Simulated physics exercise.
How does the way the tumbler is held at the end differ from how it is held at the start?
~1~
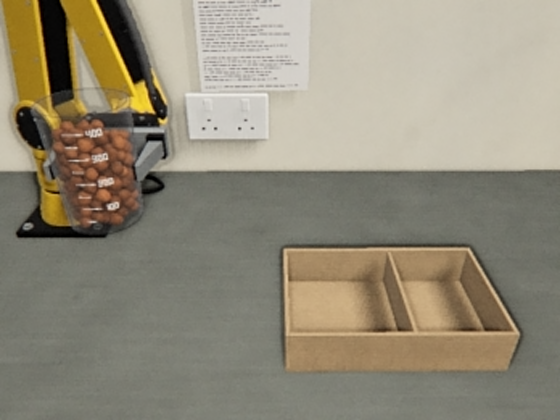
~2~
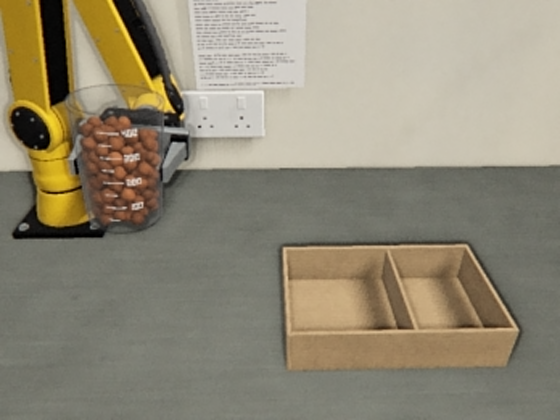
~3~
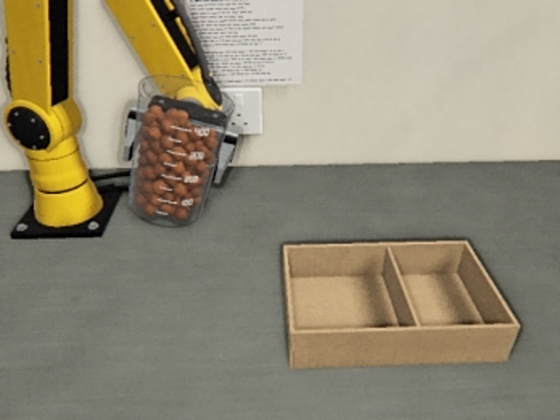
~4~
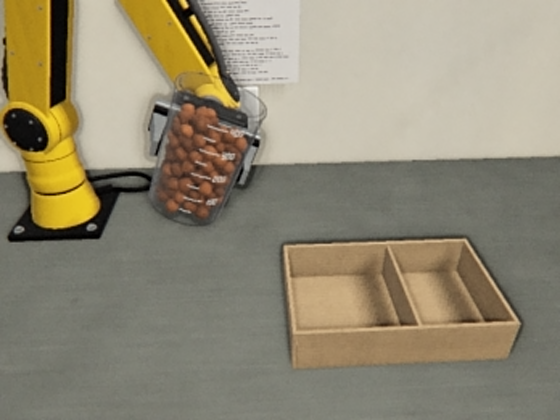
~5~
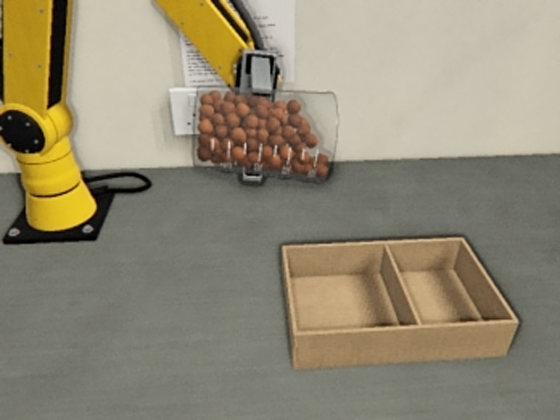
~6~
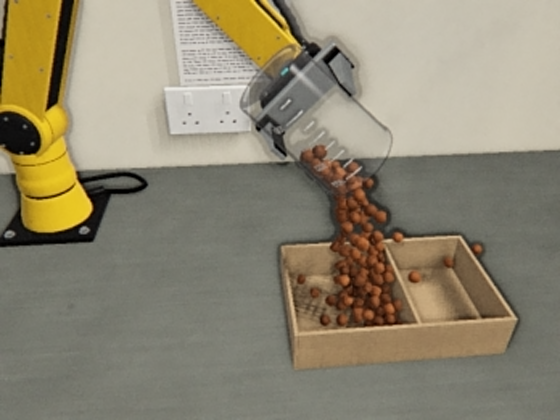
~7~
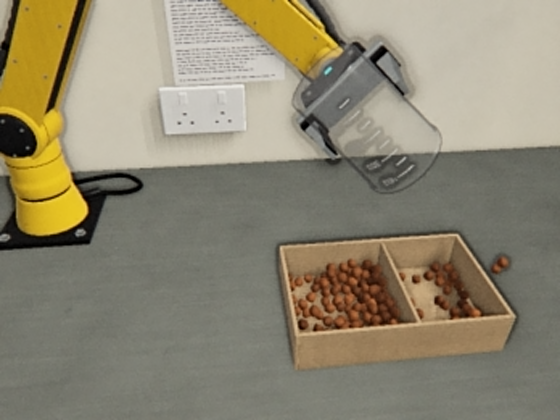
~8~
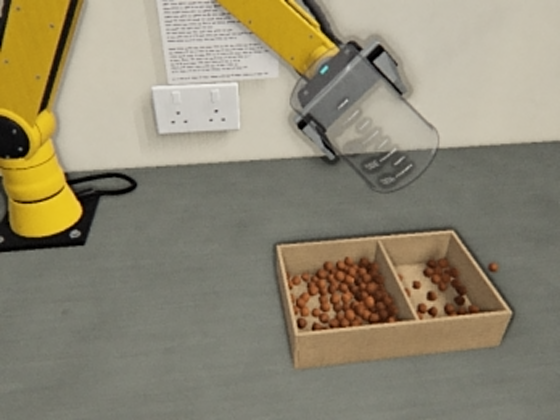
At the start the tumbler is upright, while at the end it is upside down, with its mouth angled down toward the right.
